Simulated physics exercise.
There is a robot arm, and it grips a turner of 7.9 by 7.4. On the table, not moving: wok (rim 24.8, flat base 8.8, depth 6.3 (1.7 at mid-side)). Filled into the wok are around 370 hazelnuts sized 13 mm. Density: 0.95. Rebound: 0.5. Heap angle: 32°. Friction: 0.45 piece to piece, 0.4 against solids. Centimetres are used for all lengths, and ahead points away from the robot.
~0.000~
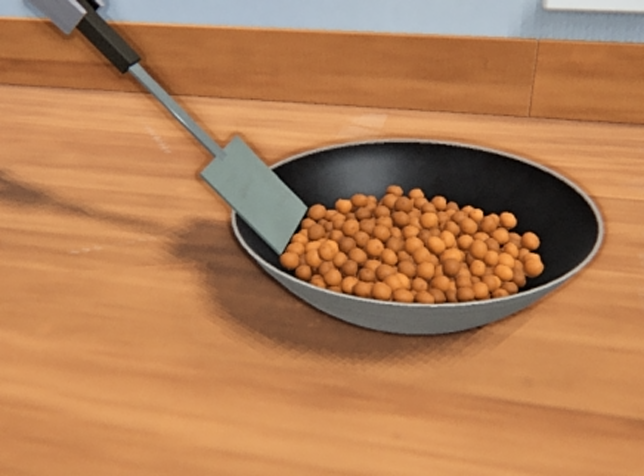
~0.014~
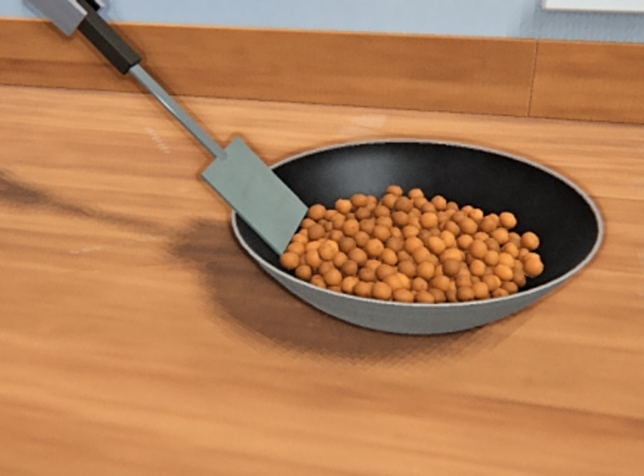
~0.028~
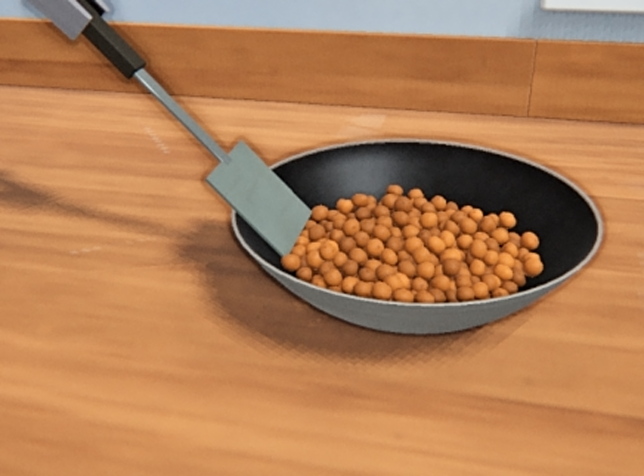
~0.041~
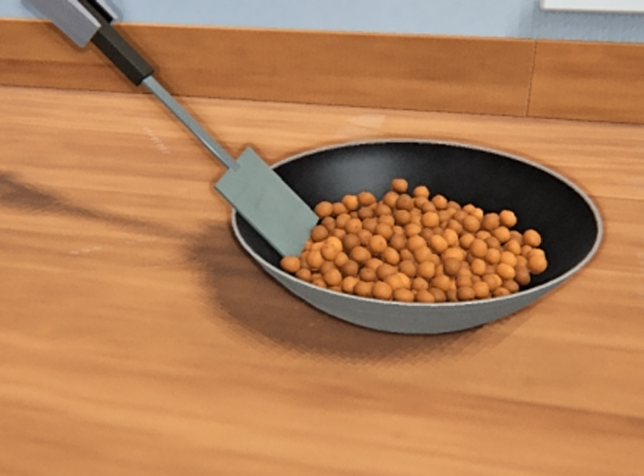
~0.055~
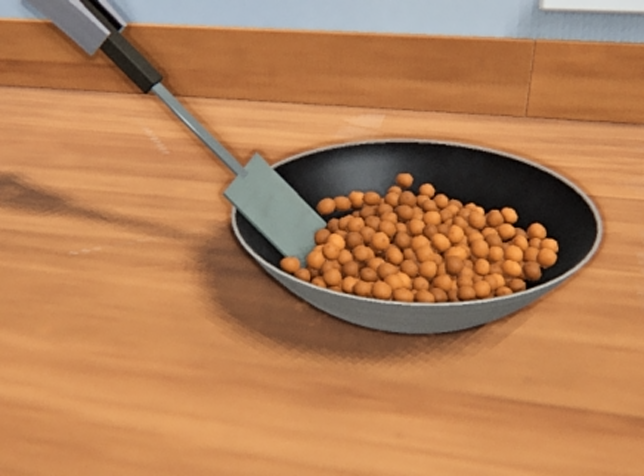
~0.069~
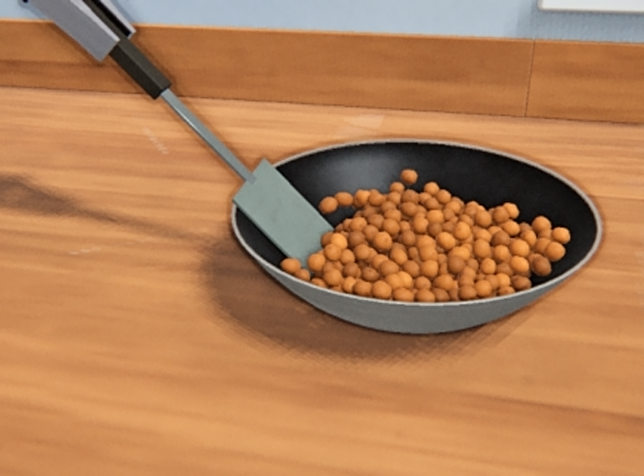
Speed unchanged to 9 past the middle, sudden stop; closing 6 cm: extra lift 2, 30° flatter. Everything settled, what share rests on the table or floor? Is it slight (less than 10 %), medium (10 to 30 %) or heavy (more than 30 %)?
Medium.
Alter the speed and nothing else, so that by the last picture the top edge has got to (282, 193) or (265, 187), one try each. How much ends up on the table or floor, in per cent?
First try around 40 %, second try around 30 %.
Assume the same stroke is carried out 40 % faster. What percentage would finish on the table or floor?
Estimated result: Some 30 %.
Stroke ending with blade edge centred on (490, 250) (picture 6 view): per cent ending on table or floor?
Around 5 percent ends on the table or floor.
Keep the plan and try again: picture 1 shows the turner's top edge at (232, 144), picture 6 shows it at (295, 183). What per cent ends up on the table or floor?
50 per cent.
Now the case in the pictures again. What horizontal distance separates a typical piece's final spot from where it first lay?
It comes to some 5 cm.
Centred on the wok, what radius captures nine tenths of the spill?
Around 30 centimetres.
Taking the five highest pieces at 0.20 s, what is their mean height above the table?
7 cm.
After 0.20 s, sloping 46°, highest piece 7 above the table; 369 in the wok, 1 on the blade or in flight.
After 0.33 s, sloping 35°, highest piece 8 above the table; 366 in the wok, 2 on the table or floor, 2 on the blade or in flight.
After 0.59 s, sloping 16°, highest piece 8 above the table; 308 in the wok, 53 on the table or floor, 9 on the blade or in flight.
After 1.64 s, sloping 16°, highest piece 8 above the table; 306 in the wok, 64 on the table or floor.
At rest, 306 in the wok, 64 on the table or floor. That is 17 % on the table or floor.
